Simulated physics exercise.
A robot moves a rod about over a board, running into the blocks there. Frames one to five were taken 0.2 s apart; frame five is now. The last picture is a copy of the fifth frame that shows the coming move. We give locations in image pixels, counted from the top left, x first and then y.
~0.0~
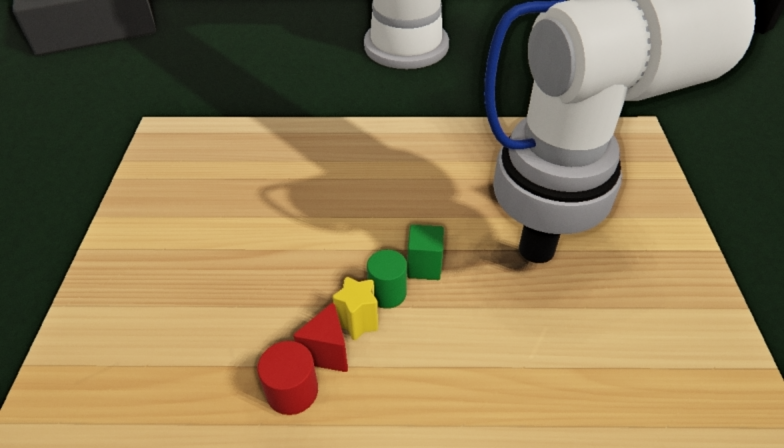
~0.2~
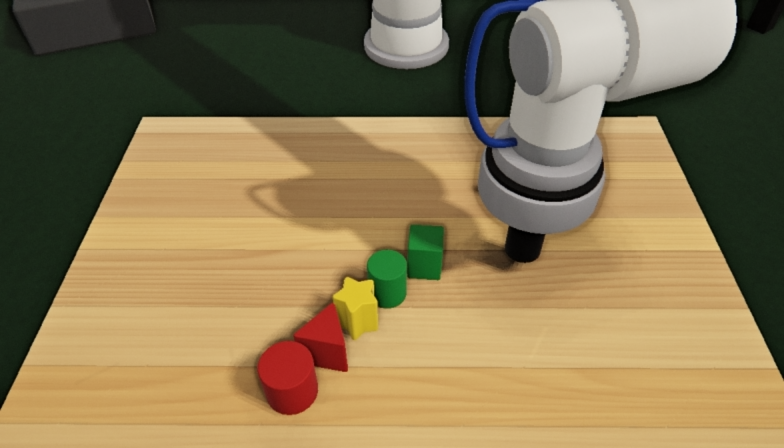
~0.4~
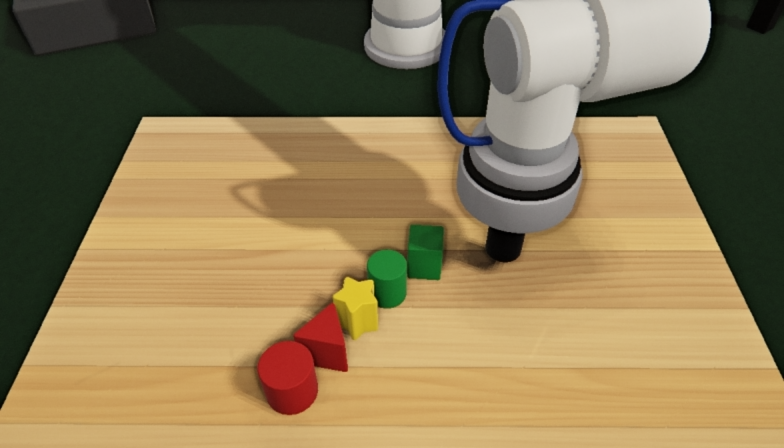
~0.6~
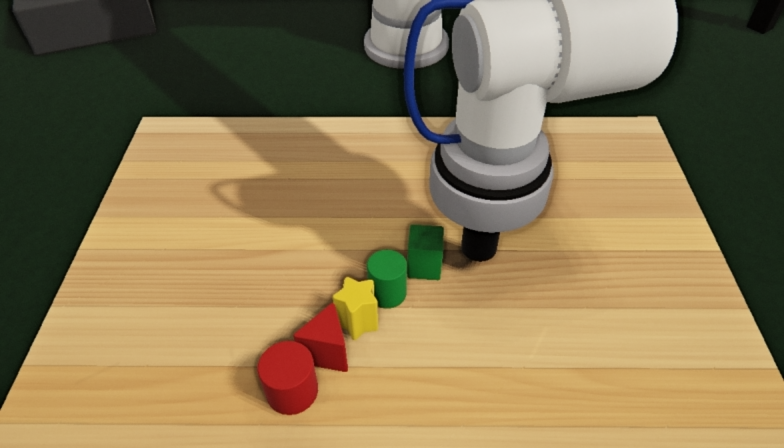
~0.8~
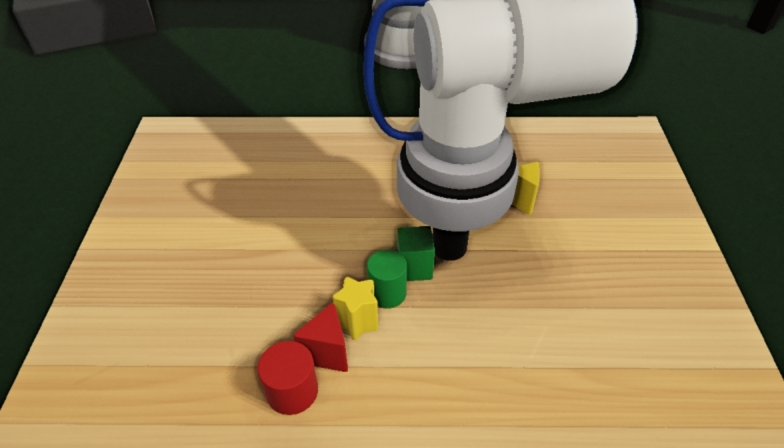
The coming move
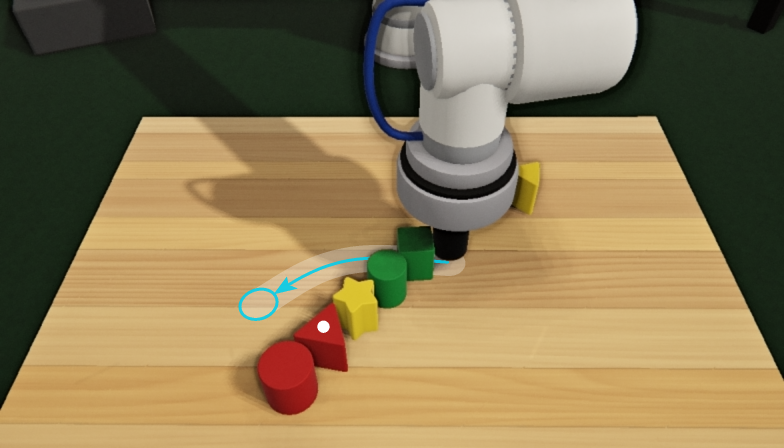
On a wooden board, a robot arm moves its rod left and nudges the green block.
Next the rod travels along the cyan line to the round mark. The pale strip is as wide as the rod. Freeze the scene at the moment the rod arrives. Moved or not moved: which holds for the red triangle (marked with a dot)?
It stays.
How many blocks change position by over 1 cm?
There will be two blocks that move more than 1 cm.
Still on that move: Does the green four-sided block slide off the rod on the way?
It seems not.
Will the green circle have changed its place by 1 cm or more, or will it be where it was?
It's moved.
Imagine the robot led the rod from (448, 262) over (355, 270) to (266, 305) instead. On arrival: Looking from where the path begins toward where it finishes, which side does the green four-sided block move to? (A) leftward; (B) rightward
Option B.
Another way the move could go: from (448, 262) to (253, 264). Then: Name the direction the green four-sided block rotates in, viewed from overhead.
The twist is anticlockwise.
Drawn move, from (448, 262) by way of (382, 258) and (317, 270) to (259, 304); the dot is on the red triangle.
On the path given first. One third of the way, rod at (380, 244); yellow star-shaped block at (354, 298), turned 15° clockwise; green circle at (372, 270); green four-sided block at (347, 242), turned 35° anticlockwise.
Two thirds of the way, rod at (314, 256); yellow star-shaped block at (354, 298), turned 15° clockwise; green circle at (372, 270); green four-sided block at (281, 260), turned 50° anticlockwise.
At the end, rod at (254, 290); red triangle still; yellow star-shaped block at (354, 298), turned 15° clockwise; green circle at (372, 270); green four-sided block at (214, 292), turned 30° anticlockwise.
